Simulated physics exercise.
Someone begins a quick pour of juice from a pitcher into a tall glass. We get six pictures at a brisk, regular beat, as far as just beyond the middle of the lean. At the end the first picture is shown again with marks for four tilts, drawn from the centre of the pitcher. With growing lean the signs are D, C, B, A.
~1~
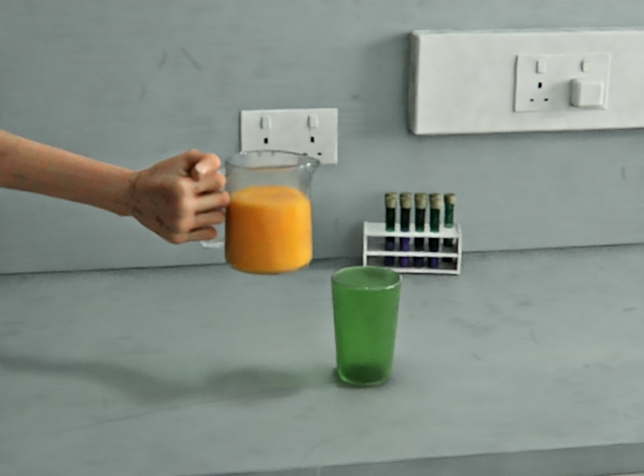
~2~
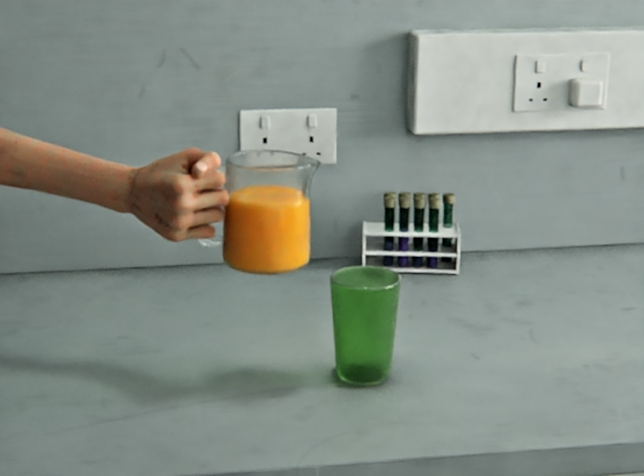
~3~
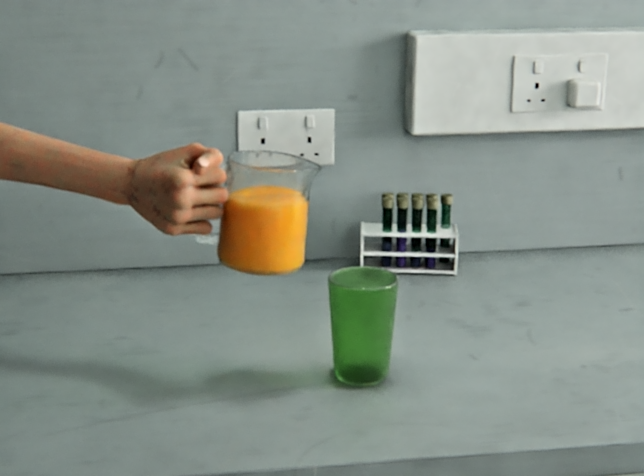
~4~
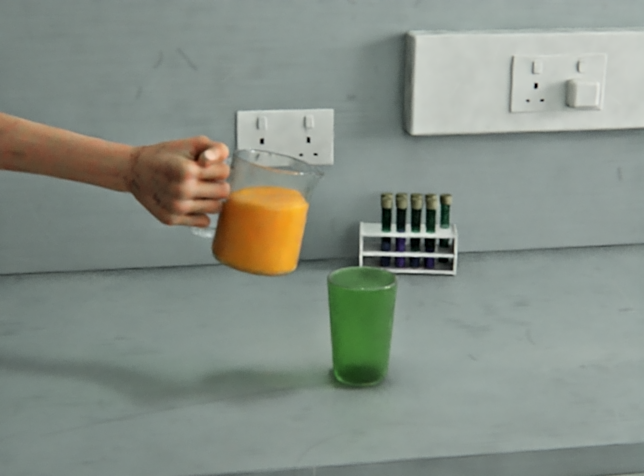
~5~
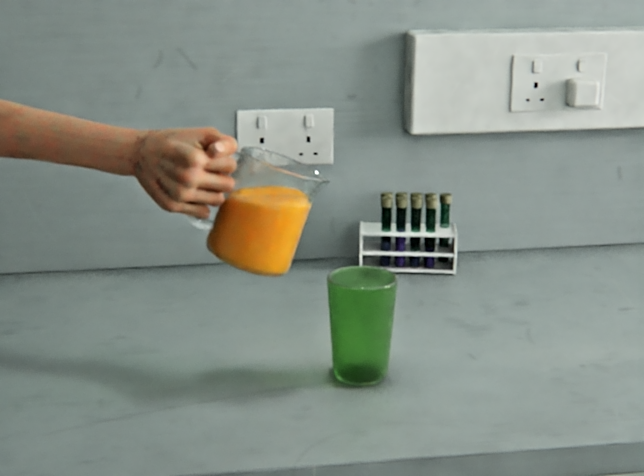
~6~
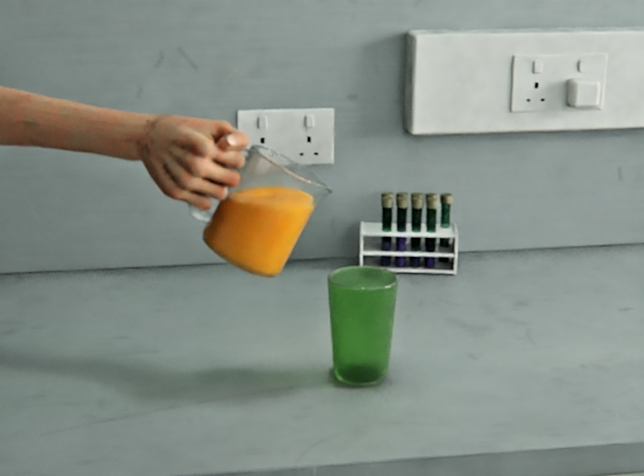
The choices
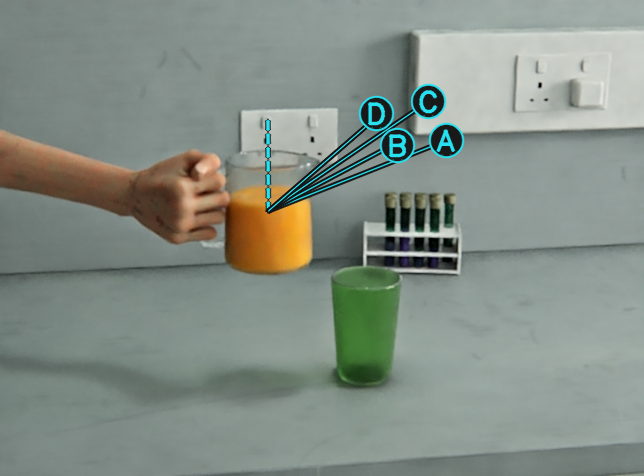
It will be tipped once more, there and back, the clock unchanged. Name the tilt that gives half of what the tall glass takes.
Mark A.
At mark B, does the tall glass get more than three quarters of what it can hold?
No, less.
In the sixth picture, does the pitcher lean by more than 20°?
Yes, it does.
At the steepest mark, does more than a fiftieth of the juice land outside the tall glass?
No, it does not.
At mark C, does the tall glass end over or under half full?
Under.
On the marked copy, A at (430, 146); B at (380, 151); C at (413, 111); D at (365, 127).
If A is chosen, the tall glass ends with about 48 % of what it can hold.
If B is chosen, the tall glass ends with about 33 % of what it can hold.
If C is chosen, the tall glass ends with about 19 % of what it can hold.
If D is chosen, the tall glass ends with about 9 % of what it can hold.
